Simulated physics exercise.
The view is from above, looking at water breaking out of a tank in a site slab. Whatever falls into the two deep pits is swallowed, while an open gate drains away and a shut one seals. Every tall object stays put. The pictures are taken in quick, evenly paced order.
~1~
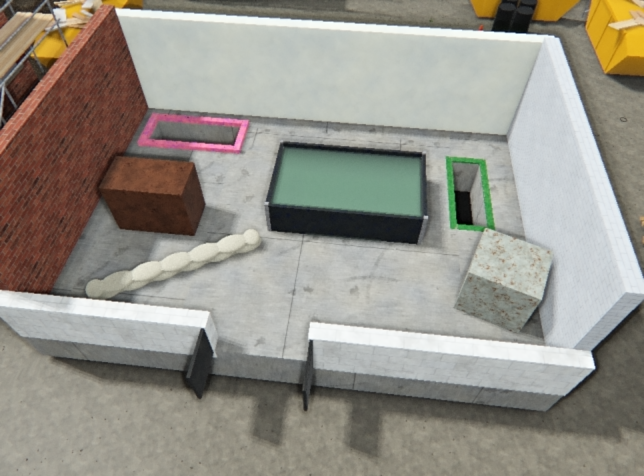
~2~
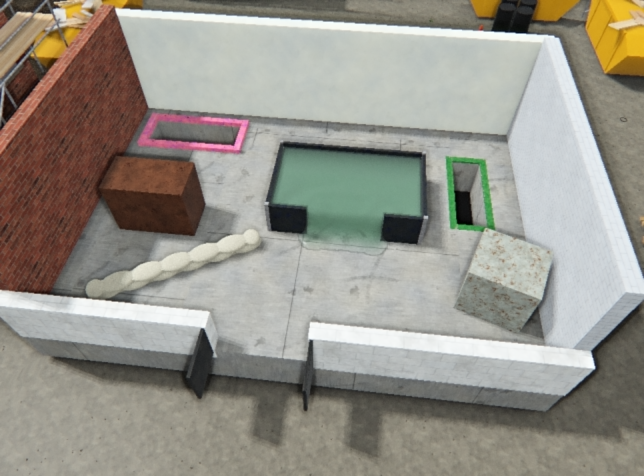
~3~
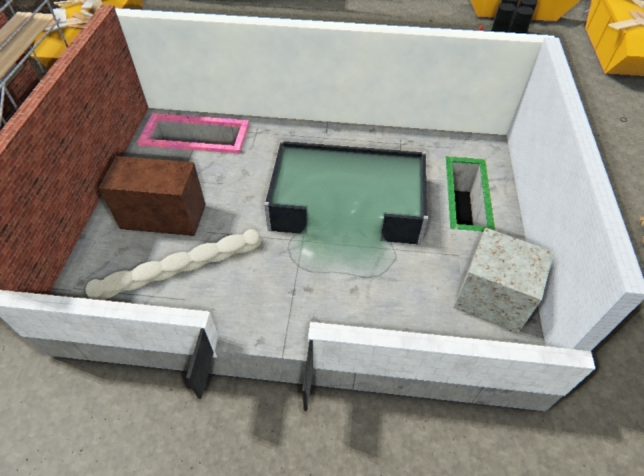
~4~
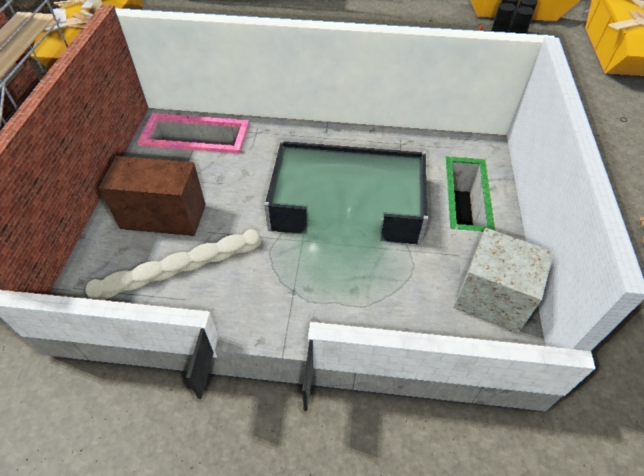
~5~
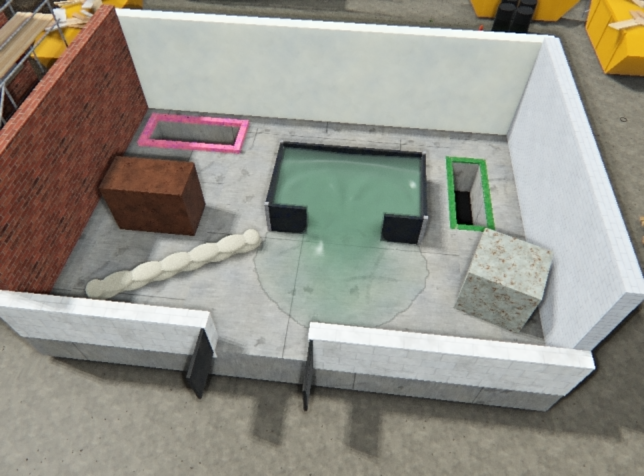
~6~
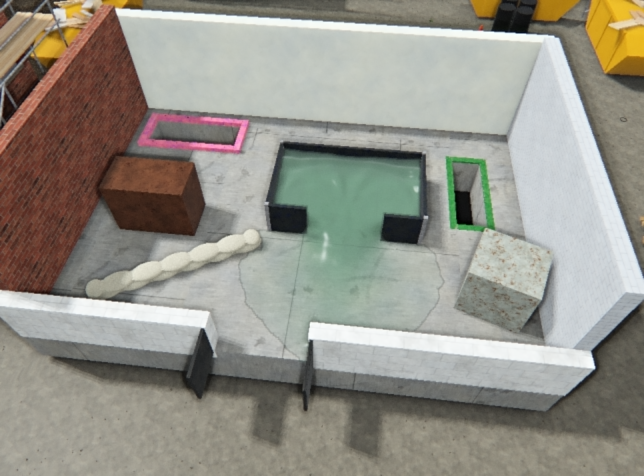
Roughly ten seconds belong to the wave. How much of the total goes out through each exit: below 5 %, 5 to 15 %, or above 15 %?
The gate ends up high - past fifteen per cent, the green pit ends up mid-range - five to fifteen per cent, the pink pit ends up low - beneath five per cent.
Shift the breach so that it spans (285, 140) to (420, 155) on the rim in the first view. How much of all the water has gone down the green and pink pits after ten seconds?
Result - green: 30 %; pink: 8 %.
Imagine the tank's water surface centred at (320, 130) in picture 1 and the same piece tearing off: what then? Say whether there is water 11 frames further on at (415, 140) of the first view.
There: Dry.
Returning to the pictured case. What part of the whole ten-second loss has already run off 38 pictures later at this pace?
I get 70 percent.
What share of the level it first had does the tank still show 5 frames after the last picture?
Around 64 percent.
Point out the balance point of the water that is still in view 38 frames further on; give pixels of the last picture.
Somewhere around (351, 263) in the last view.
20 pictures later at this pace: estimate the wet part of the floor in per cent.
Some 35 in a hundred.
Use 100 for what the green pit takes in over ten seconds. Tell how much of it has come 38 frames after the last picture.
Around 35 percent.
A moment on, water covers 20 % of the floor; the gate 3 %, the green pit 0 %, the pink pit 0 %.
Next, water covers 25 % of the floor; the gate 11 %, the green pit 0 %, the pink pit 0 %.
Then, water covers 35 % of the floor; the gate 19 %, the green pit 0 %, the pink pit 0 %.
Later, water covers 50 % of the floor; the gate 27 %, the green pit 3 %, the pink pit 0 %.
In the end, water covers 65 % of the floor; the gate 35 %, the green pit 9 %, the pink pit 0 %.
